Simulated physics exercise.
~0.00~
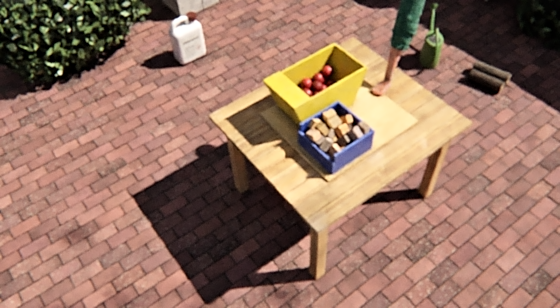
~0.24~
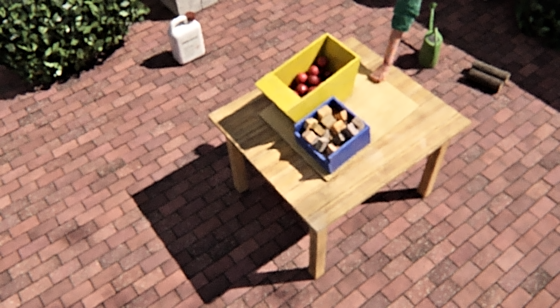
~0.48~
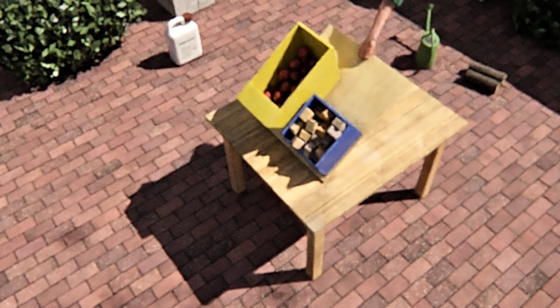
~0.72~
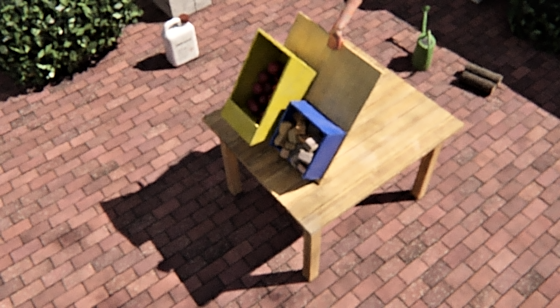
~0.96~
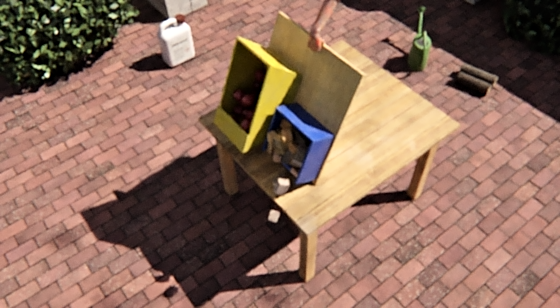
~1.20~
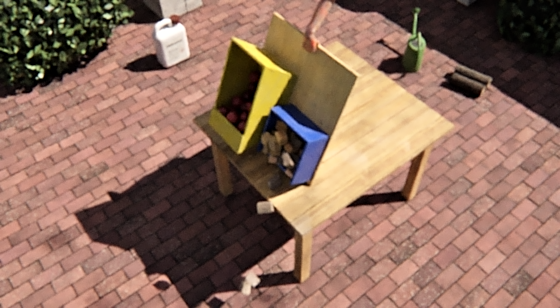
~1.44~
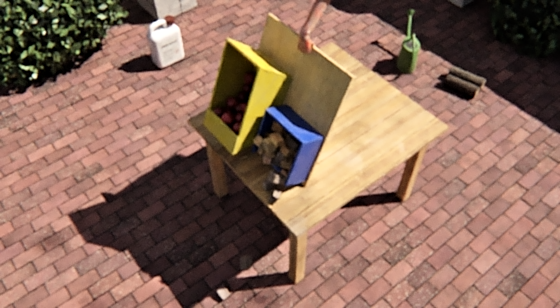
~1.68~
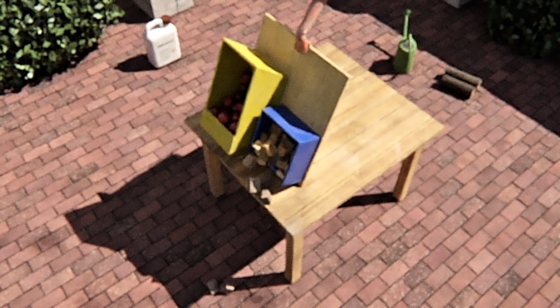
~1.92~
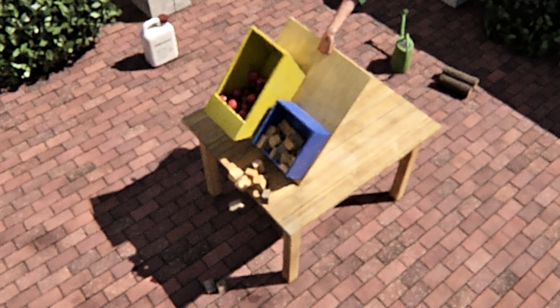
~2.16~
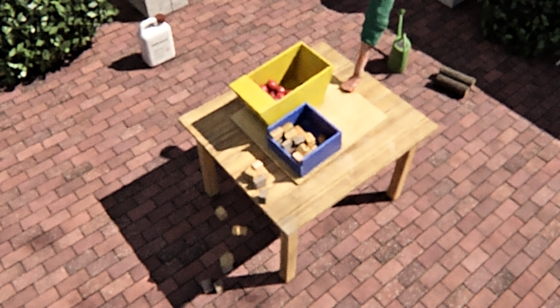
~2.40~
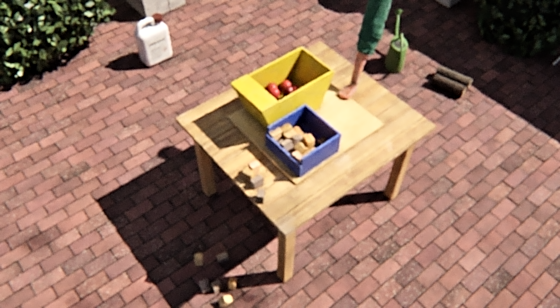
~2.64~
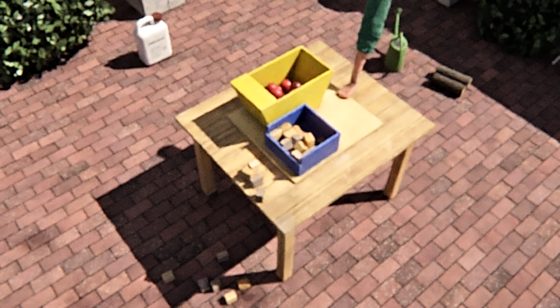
A board carrying a yellow box of red apples and a blue box of wooden blocks is tilted steeply leftward by a hand on a patio table, spilling several blocks onto the tabletop and bricks, then lowered flat with the apples still inside.
